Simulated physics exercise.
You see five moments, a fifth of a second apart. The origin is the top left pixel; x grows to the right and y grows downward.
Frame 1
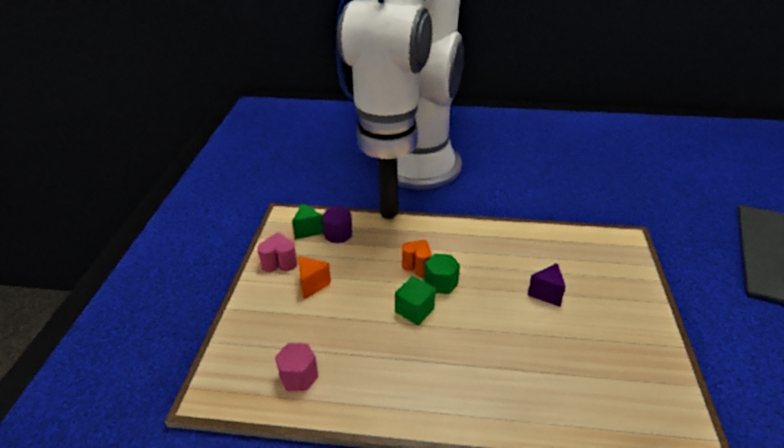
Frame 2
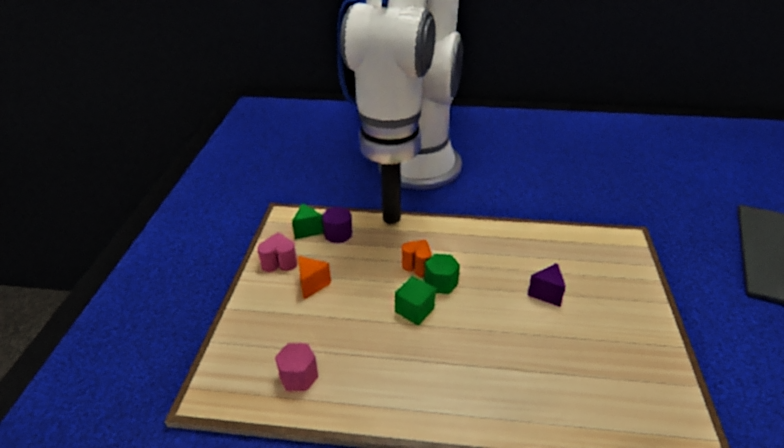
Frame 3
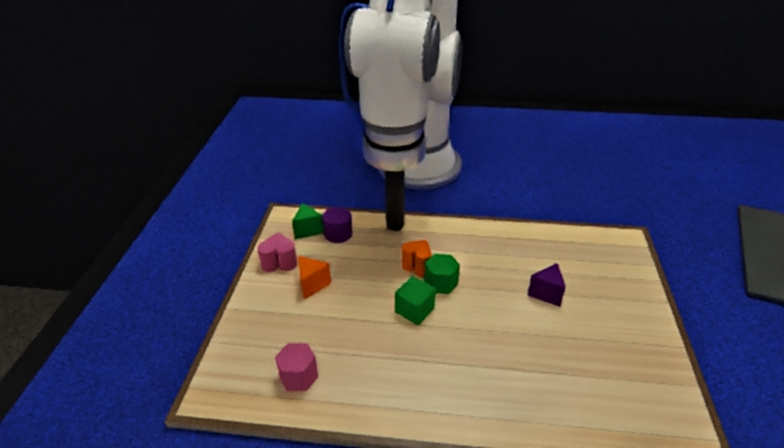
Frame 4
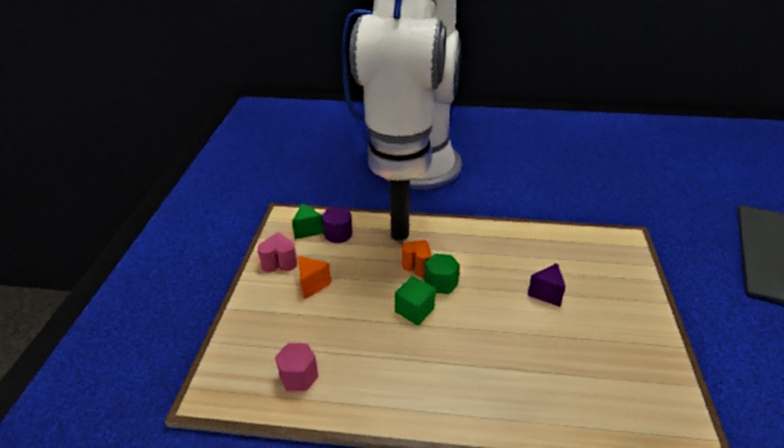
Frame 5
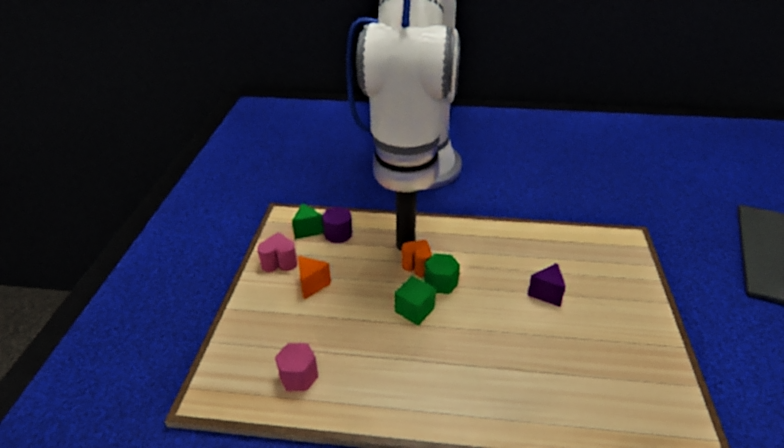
The clip opens on a white robot arm holding a dark bar at the far edge of a wooden board scattered with colourful blocks. The arm moves the bar a short way toward the viewer and slightly right, ending close beside the orange heart block, while the blocks stay still.
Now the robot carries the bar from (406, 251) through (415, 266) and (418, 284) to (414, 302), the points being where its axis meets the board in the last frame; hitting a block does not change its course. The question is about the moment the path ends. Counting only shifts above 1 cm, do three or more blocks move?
Yes, that is what happens.
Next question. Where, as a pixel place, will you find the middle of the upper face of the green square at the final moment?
Around (411, 306).
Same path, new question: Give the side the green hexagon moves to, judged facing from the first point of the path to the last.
Its shift is leftward.
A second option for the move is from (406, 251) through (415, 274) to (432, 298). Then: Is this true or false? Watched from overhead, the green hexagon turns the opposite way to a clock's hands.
That is true.
On the path given first. One third of the way, bar (415, 262); orange heart block (424, 261); green hexagon (454, 272), turned 20° anticlockwise.
Two thirds of the way, bar (418, 280); green square (413, 297); orange heart block (428, 280); green hexagon (456, 273), turned 30° anticlockwise.
At the end, bar (414, 298); green square (411, 306); orange heart block (437, 292), turned 30° anticlockwise; green hexagon (456, 273), turned 30° anticlockwise.
